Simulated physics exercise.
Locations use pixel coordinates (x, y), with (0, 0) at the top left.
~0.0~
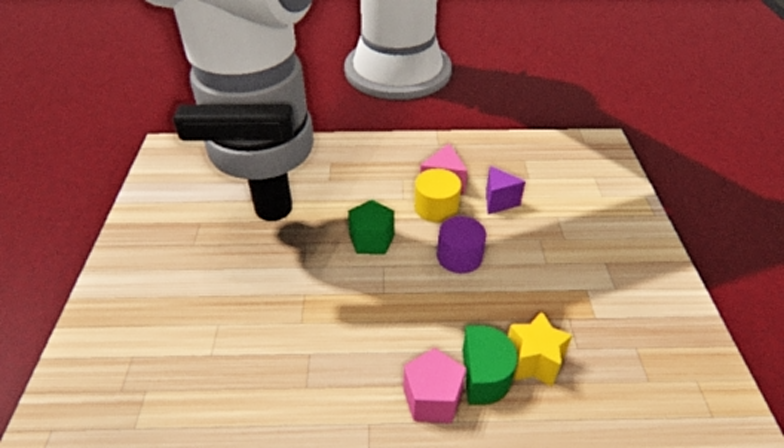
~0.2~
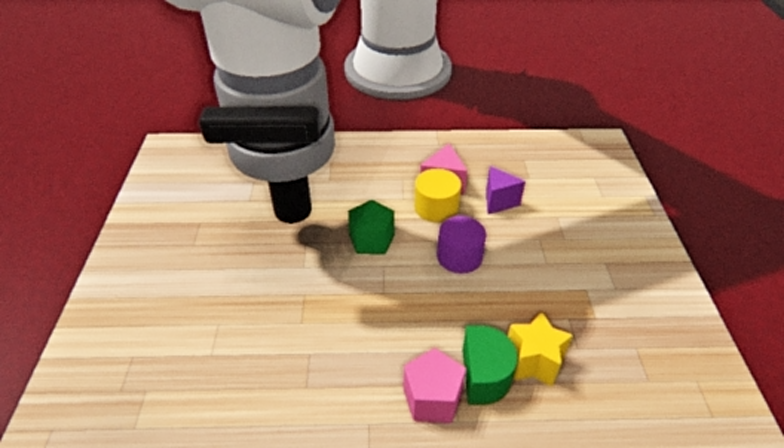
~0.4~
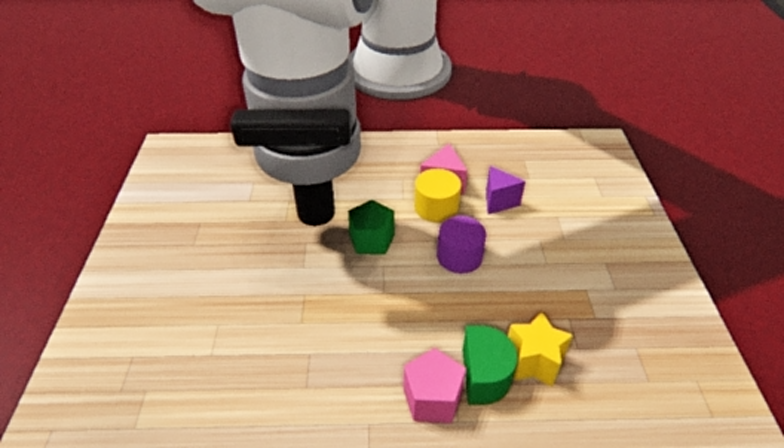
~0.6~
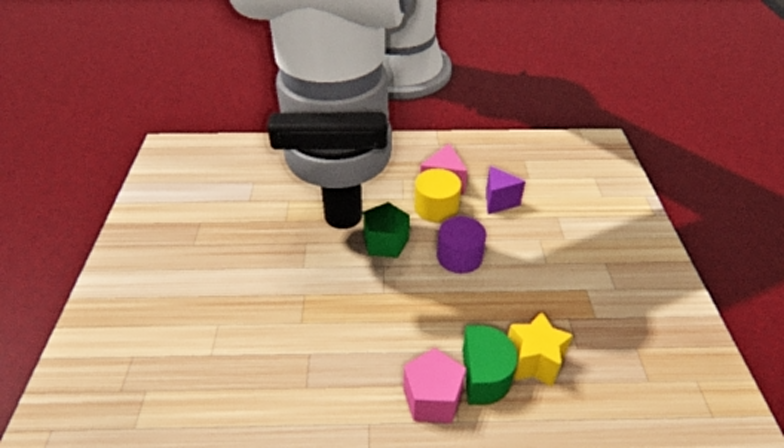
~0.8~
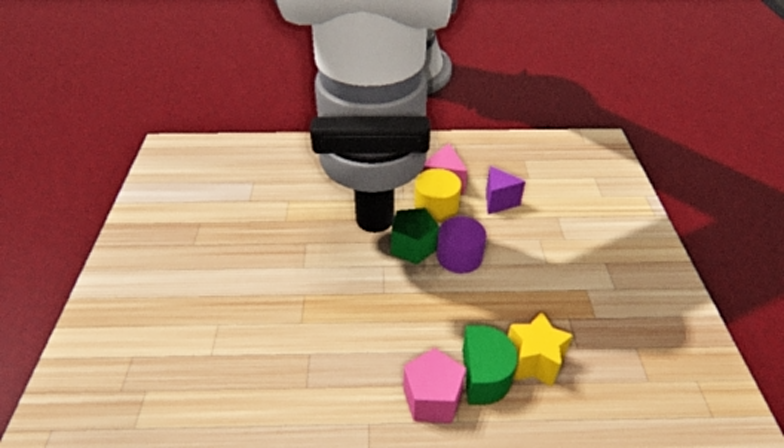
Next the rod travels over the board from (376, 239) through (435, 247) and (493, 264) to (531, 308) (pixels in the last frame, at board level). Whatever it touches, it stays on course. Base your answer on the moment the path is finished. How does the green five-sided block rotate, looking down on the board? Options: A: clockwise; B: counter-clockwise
I choose B.
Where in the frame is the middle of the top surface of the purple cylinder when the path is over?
Expect it around (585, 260).
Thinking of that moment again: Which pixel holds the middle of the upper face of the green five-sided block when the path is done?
It is at (542, 232).
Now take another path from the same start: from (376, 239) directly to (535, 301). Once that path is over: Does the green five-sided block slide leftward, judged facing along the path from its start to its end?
Short answer: Yes.
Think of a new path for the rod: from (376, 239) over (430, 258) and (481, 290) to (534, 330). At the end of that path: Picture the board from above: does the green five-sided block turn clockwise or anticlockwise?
Answer: Against the clock.
What follows on the original path. One third of the way, rod (438, 229); green five-sided block (480, 225), turned 15° anticlockwise; purple cylinder (521, 244).
Two thirds of the way, rod (497, 246); green five-sided block (537, 231), turned 25° anticlockwise; purple cylinder (577, 259).
At the end, rod (537, 291); green five-sided block (542, 232), turned 40° anticlockwise; purple cylinder (585, 260); yellow star block still.
